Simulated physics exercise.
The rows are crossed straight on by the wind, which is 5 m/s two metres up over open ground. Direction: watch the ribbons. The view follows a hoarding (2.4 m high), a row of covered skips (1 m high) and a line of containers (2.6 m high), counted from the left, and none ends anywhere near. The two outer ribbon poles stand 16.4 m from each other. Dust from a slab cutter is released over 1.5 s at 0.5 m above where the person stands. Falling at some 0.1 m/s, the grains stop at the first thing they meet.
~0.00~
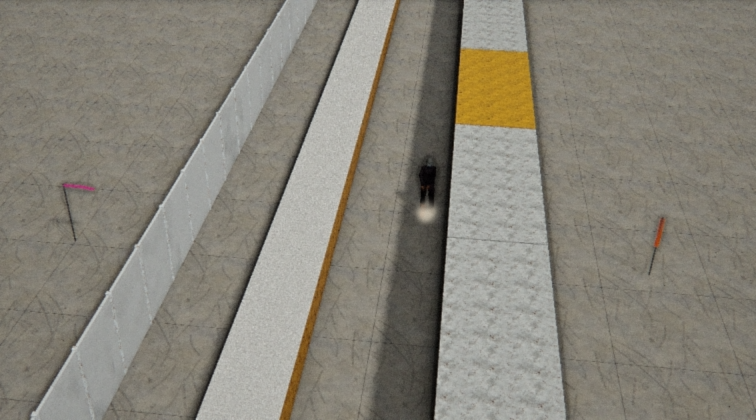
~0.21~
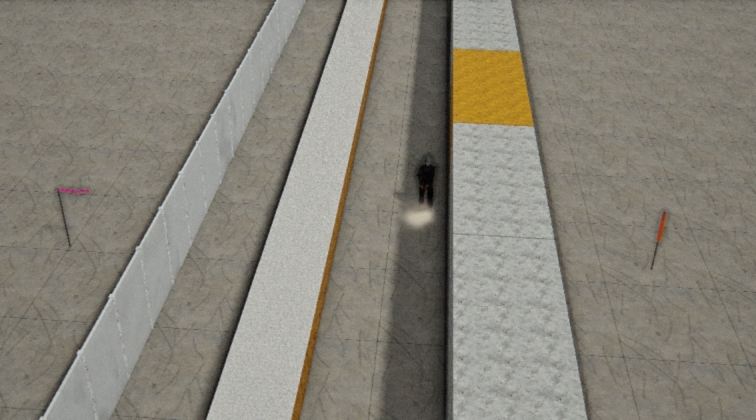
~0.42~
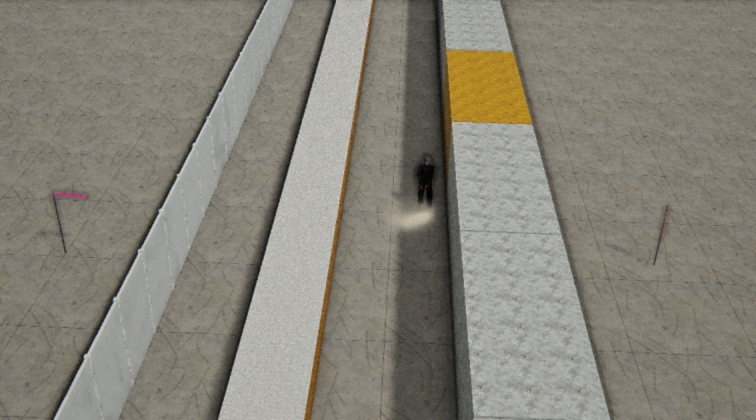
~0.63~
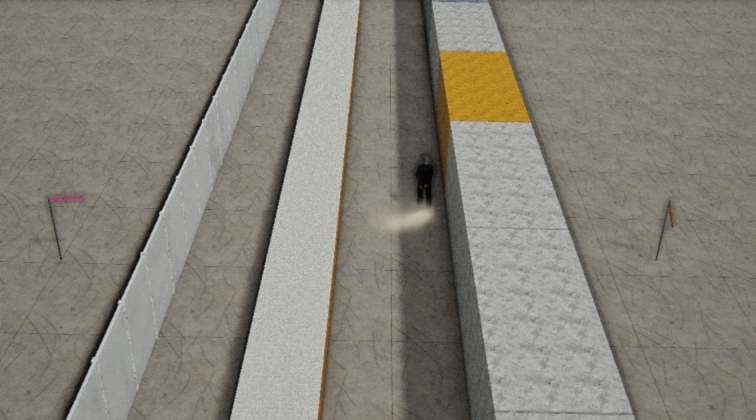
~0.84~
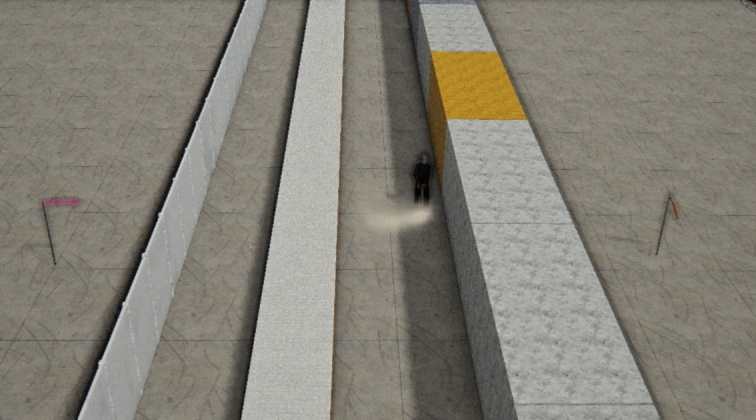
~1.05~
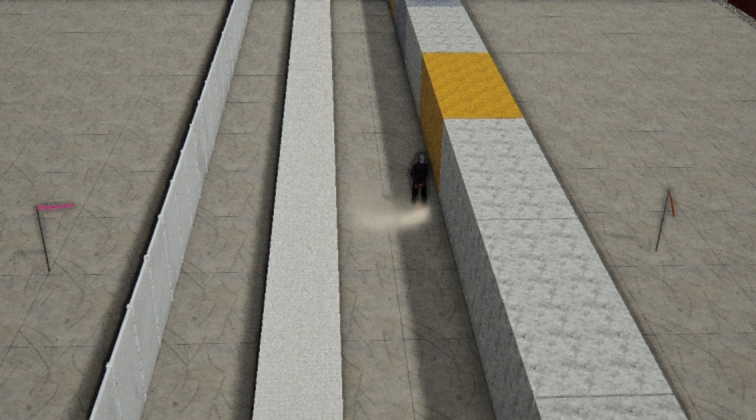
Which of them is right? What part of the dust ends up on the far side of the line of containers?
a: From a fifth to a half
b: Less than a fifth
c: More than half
Option a: From a fifth to a half.
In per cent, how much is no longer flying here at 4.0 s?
30 per cent.
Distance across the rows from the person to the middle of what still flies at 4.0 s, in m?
Roughly 2.0 metres.
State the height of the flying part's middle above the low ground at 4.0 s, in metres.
About 2.4 m.
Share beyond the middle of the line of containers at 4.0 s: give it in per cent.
5 per cent, roughly.
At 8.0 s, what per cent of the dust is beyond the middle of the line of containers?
Estimate: Roughly 25 per cent.
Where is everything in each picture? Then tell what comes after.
In the first picture, the left ribbon ends at (94, 189), leaning 90 degrees to the right, the dust in the air spans x = 420 to 430 around y = 210 and it comes from (425, 216).
In the second picture, the right ribbon ends at (658, 241), hanging almost straight and the dust in the air spans x = 405 to 430 around y = 215.
In the third picture, the left ribbon ends at (86, 196), leaning 90 degrees to the right, the dust in the air spans x = 390 to 430 around y = 215 and the top of the line of containers crosses (497, 150).
In the fourth picture, the right ribbon ends at (672, 228), leaning 15 degrees to the right and the dust in the air spans x = 375 to 425 around y = 215.
In the fifth picture, the left ribbon ends at (78, 202), leaning 90 degrees to the right and the dust in the air spans x = 360 to 425 around y = 215.
In the sixth picture, the right ribbon ends at (674, 216), leaning 20 degrees to the right, the dust in the air spans x = 350 to 425 around y = 215 and the top of the line of containers crosses (494, 143).
After 2.5 s, 0 % is beyond the line of containers; 22 % has touched down or left; the middle of what still flies is 1.6 m above the low ground, near (347, 175).
After 4.0 s, 7 % is beyond the line of containers; 30 % has touched down or left; the middle of what still flies is 2.5 m above the low ground, near (361, 148).
After 8.0 s, 24 % is beyond the line of containers; 46 % has touched down or left; the middle of what still flies is 2.2 m above the low ground, near (406, 157).
After 20.0 s, 37 % is beyond the line of containers; 86 % has touched down or left; the middle of what still flies is 1.6 m above the low ground, near (613, 172).
After 45.0 s, 39 % is beyond the line of containers; 100 % has touched down or left.
